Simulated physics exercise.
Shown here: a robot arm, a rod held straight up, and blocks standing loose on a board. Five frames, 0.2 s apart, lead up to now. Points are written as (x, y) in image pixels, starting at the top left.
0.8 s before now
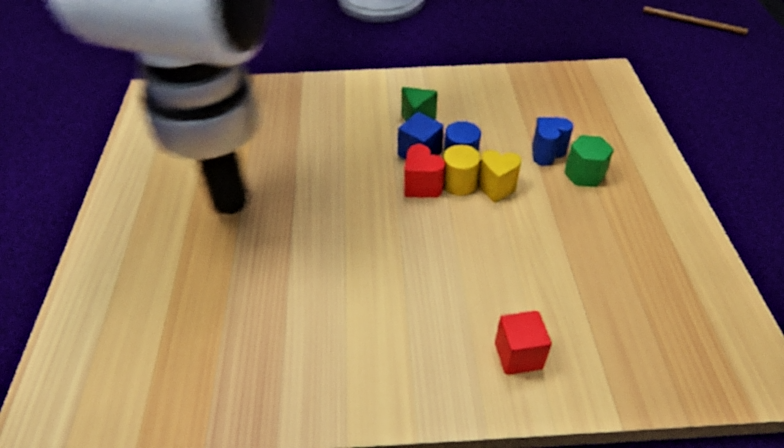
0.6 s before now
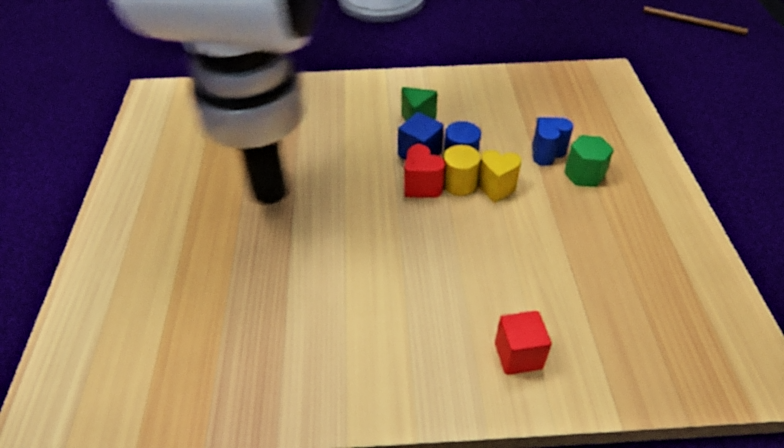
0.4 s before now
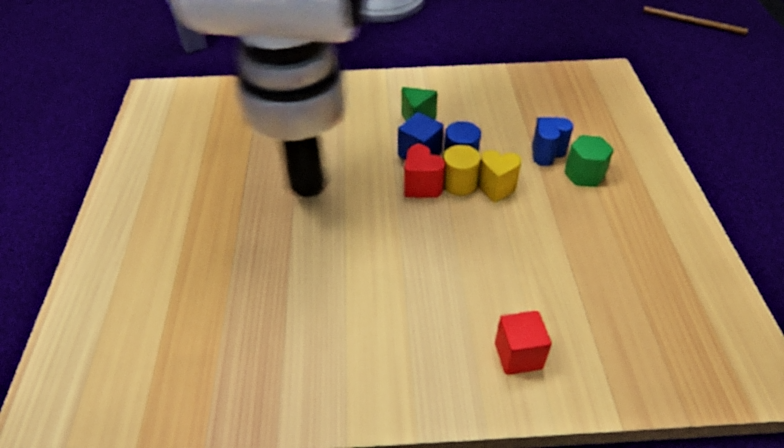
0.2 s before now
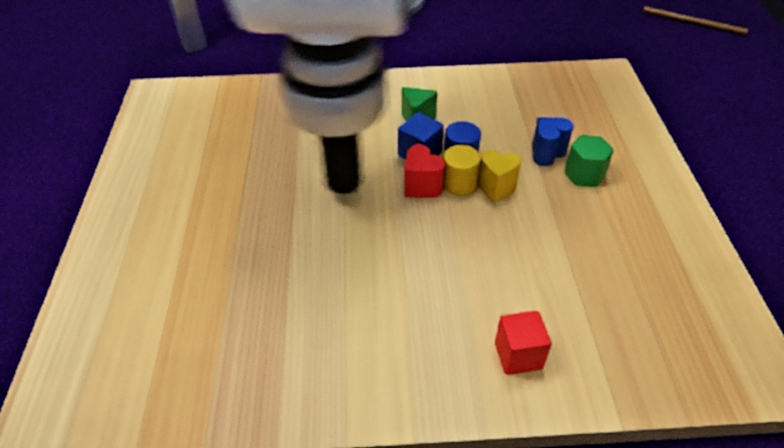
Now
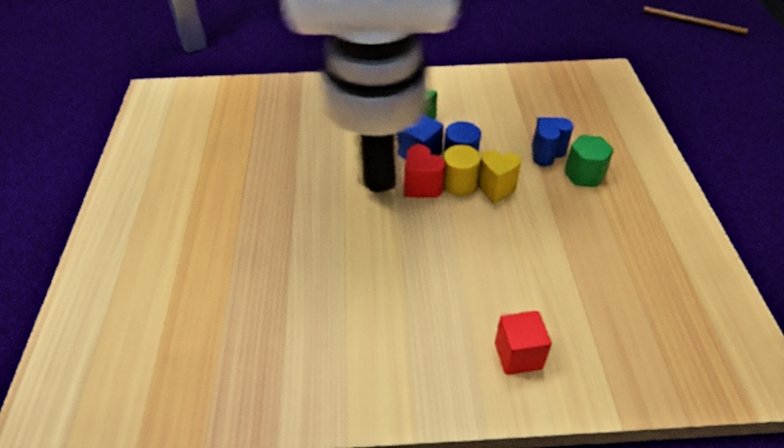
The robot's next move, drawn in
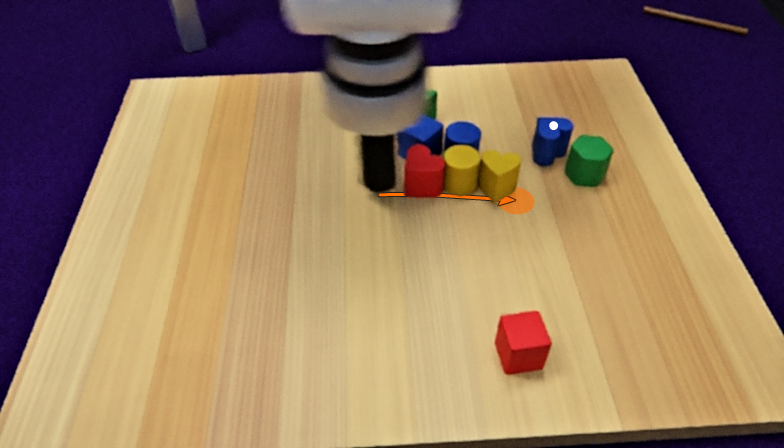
A robot arm moves its upright black rod rightward across the board toward still blocks.
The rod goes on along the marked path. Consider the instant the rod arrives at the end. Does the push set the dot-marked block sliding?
Going by the path, no.
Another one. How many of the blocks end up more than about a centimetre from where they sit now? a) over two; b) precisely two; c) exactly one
Correct choice: A.
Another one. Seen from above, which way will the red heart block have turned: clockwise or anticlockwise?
From the top, the block rotates counterclockwise.
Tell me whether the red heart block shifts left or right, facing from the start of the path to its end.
Slides left.
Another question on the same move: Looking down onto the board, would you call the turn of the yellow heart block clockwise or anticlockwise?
With the clock.
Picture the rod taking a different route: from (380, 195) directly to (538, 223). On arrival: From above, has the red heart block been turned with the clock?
No, it doesn't check out.
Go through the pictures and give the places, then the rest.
Rod tip (231, 202); block tops, red heart block (423, 159); yellow round block (462, 156); yellow heart block (501, 161); blue heart block (554, 126), in the first picture.
Rod (270, 192); blocks unchanged, in the second picture.
Rod (307, 185); blocks unchanged, in the third picture.
Rod (344, 182); blocks unchanged, in the fourth picture.
Rod (379, 181); red heart block (423, 159); yellow round block (462, 156); yellow heart block (501, 161); blue heart block (554, 126), in the fifth picture.
Path on the board, from (380, 195) through (447, 196) to (515, 200); the dot is on the blue heart block.
What follows on the original path. One third of the way, rod (427, 181); red heart block (461, 158), turned 15° anticlockwise; yellow round block (494, 146); yellow heart block (525, 158), turned 75° clockwise.
Two thirds of the way, rod (473, 184); red heart block (502, 155), turned 50° anticlockwise; yellow round block (515, 133); yellow heart block (541, 158), turned 120° clockwise.
At the end, rod (518, 186); red heart block (525, 149), turned 75° anticlockwise; yellow round block (520, 126); yellow heart block (559, 156), turned 160° clockwise; blue heart block in place.
